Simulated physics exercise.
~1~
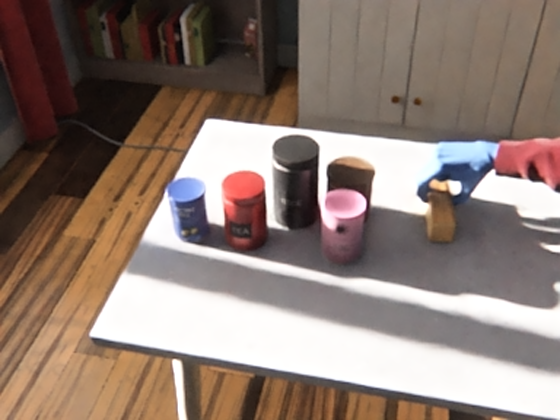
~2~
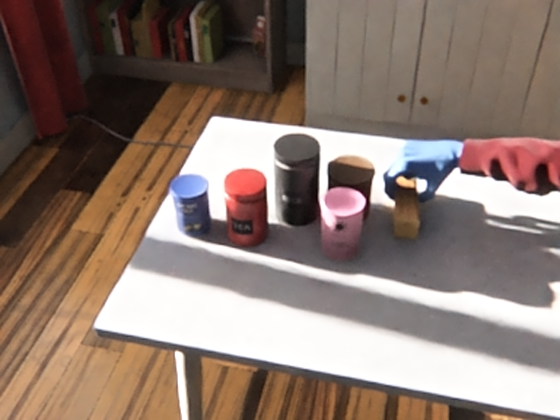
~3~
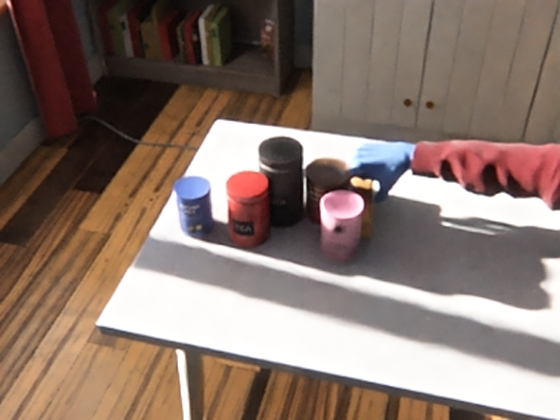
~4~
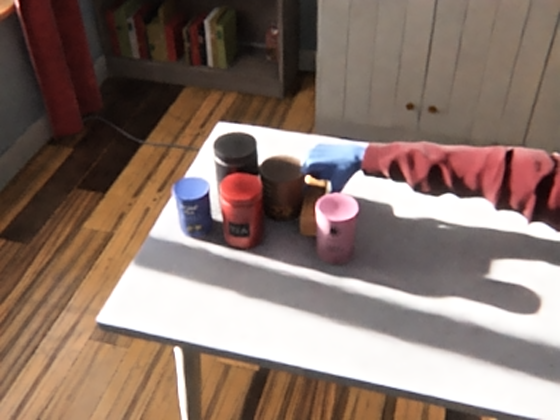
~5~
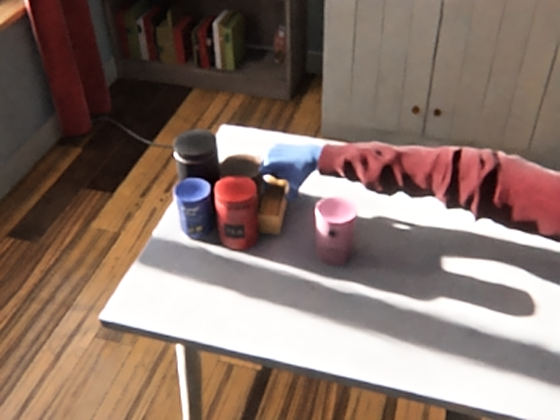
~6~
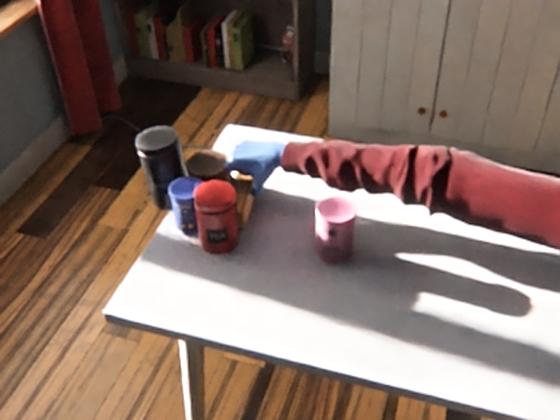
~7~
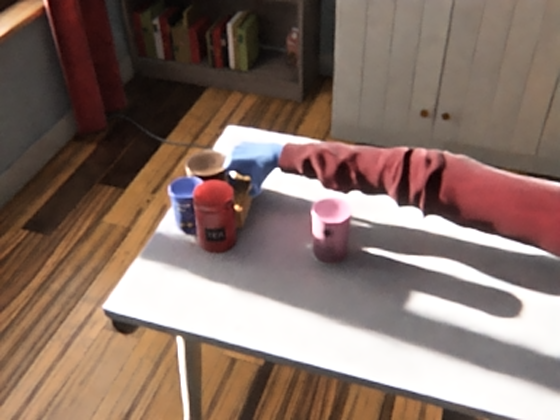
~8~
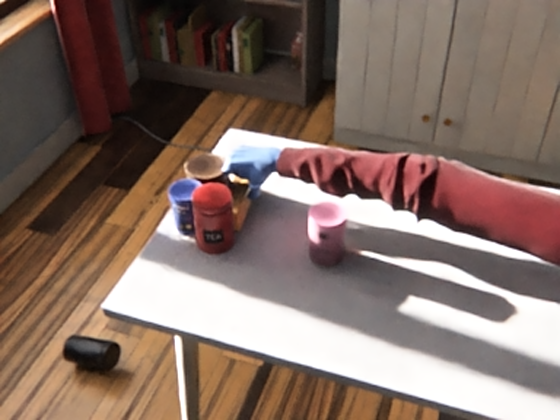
On a white table, a blue-gloved hand pushes containers left with a wooden block, sending a black jar onto the floor.
